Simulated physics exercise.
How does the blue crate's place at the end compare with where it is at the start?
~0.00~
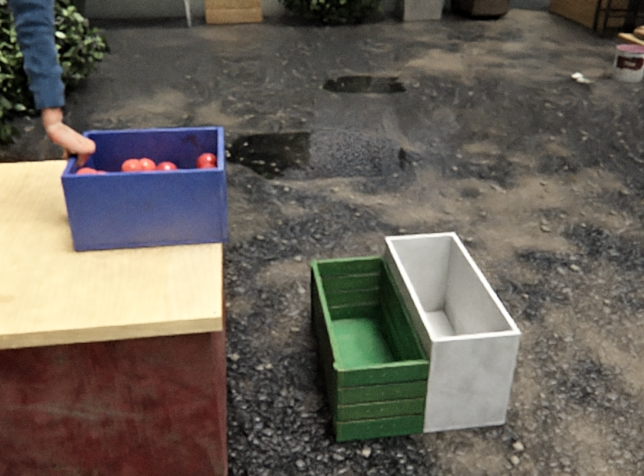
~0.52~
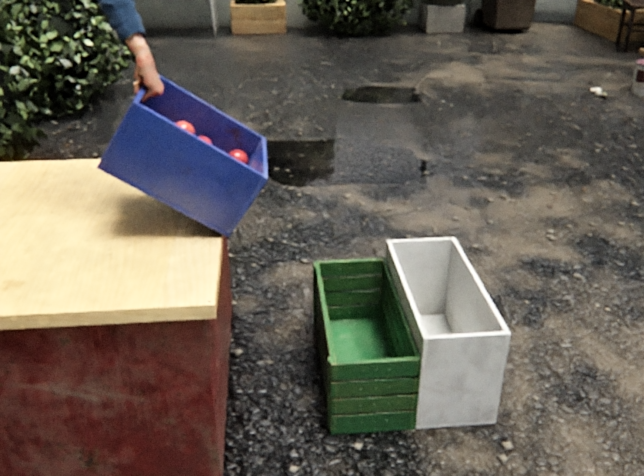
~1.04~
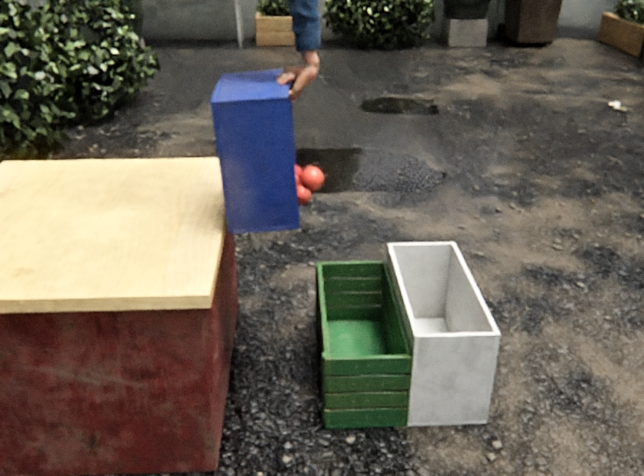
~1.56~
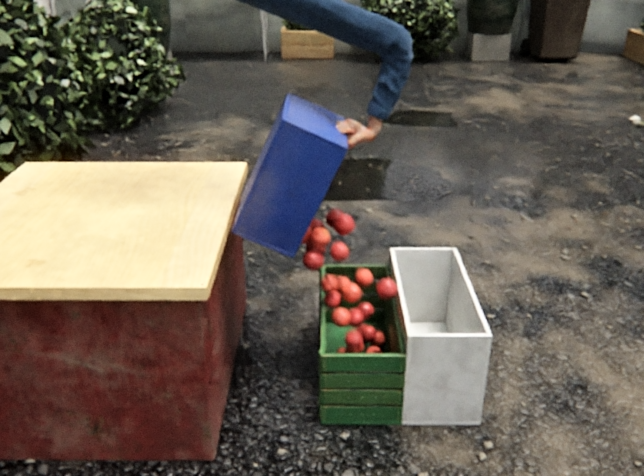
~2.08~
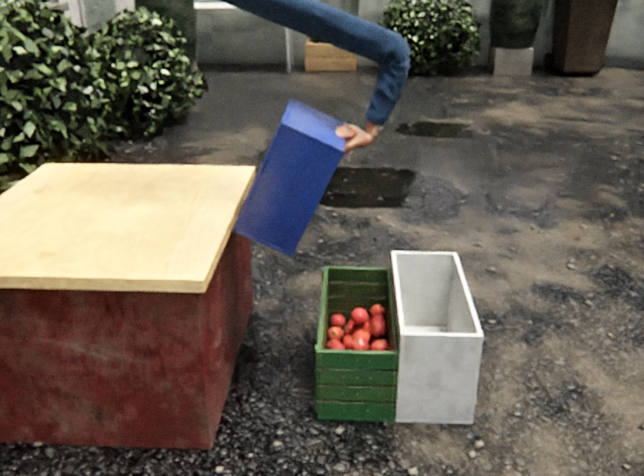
At the start the blue crate sits upright on the right end of the bench top. At the end it is farther right, held steeply tipped over just past the bench's edge with its open side facing down.
